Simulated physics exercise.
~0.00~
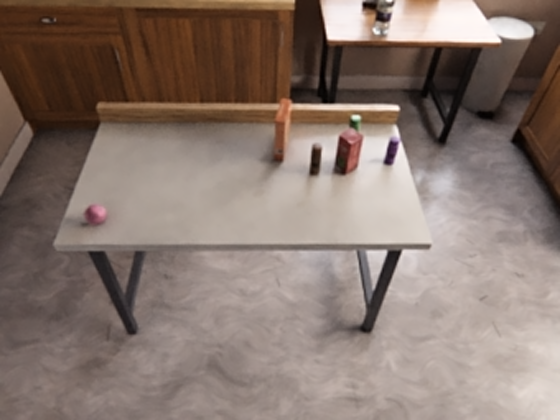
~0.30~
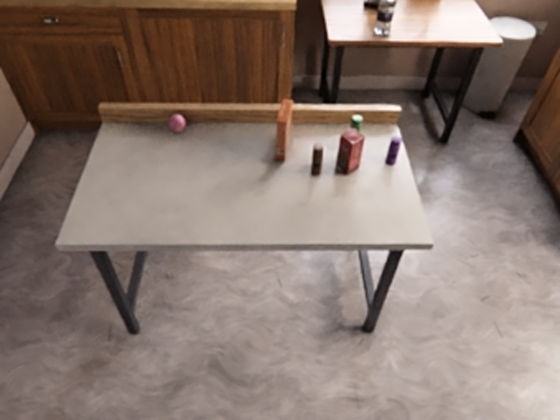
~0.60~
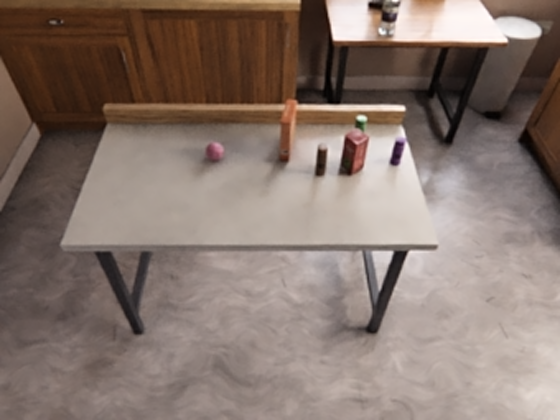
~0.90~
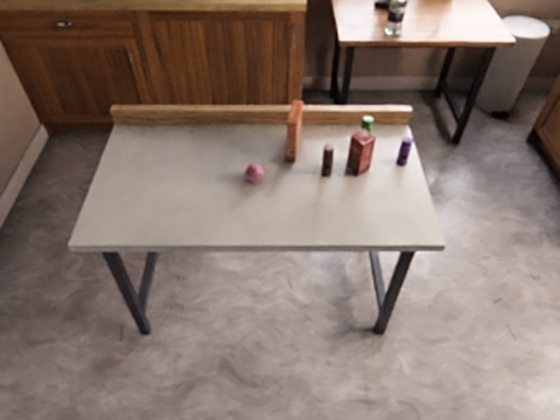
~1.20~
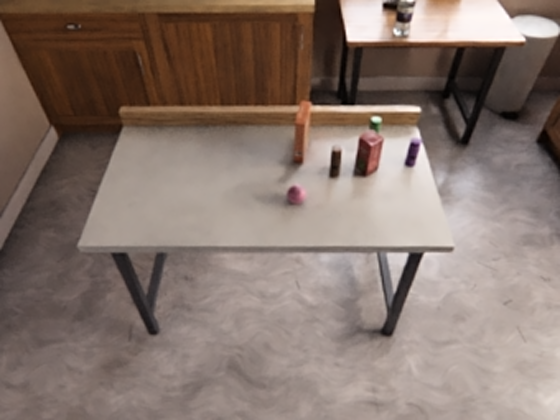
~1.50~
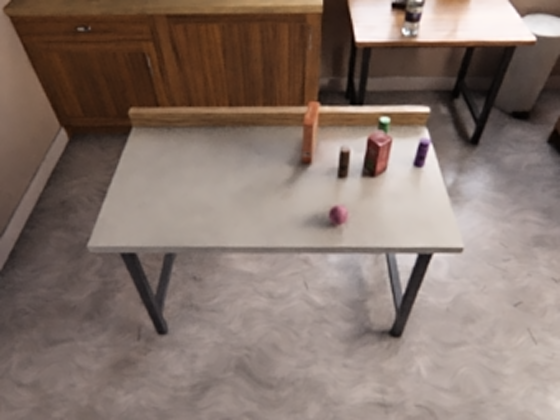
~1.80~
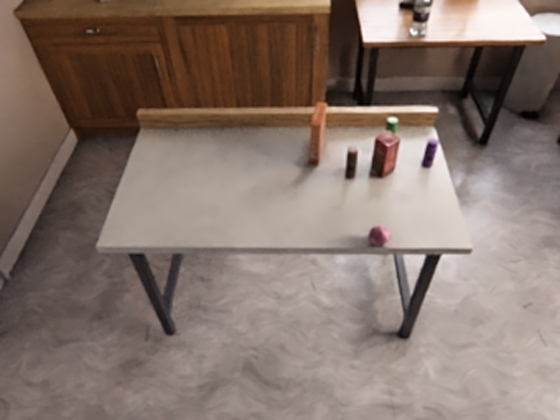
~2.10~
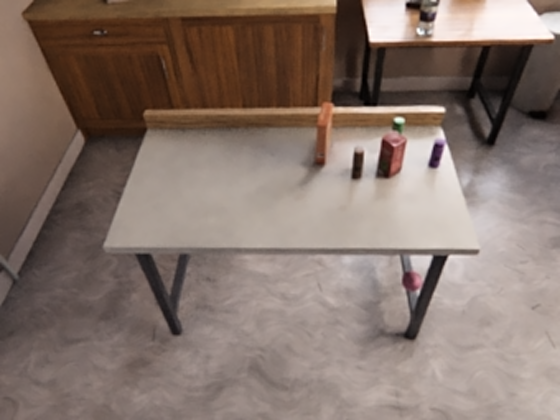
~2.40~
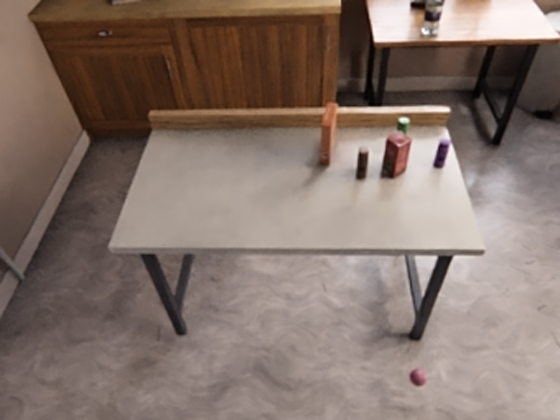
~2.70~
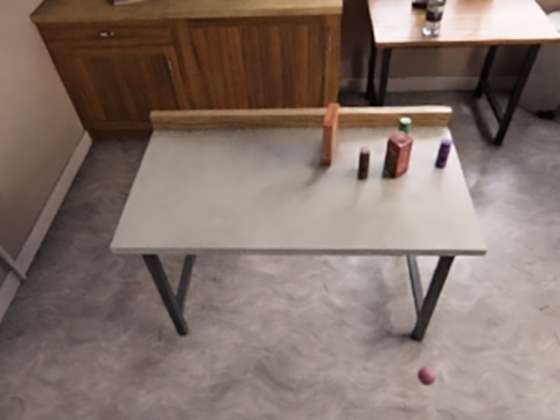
At the start, a pink ball is near the front left corner of a grey table, while a tall orange packet, a brown shaker, a red container with a green top and a purple shaker stand toward the right. The ball travels right and away to the wooden rail along the far edge, then rebounds. It rolls diagonally toward the near right side, passing in front of the upright items without touching them, as the view pans slightly left. It drops off the front edge near the right leg. Finally, it lies on the floor, shifting slightly right, with everything else still standing.
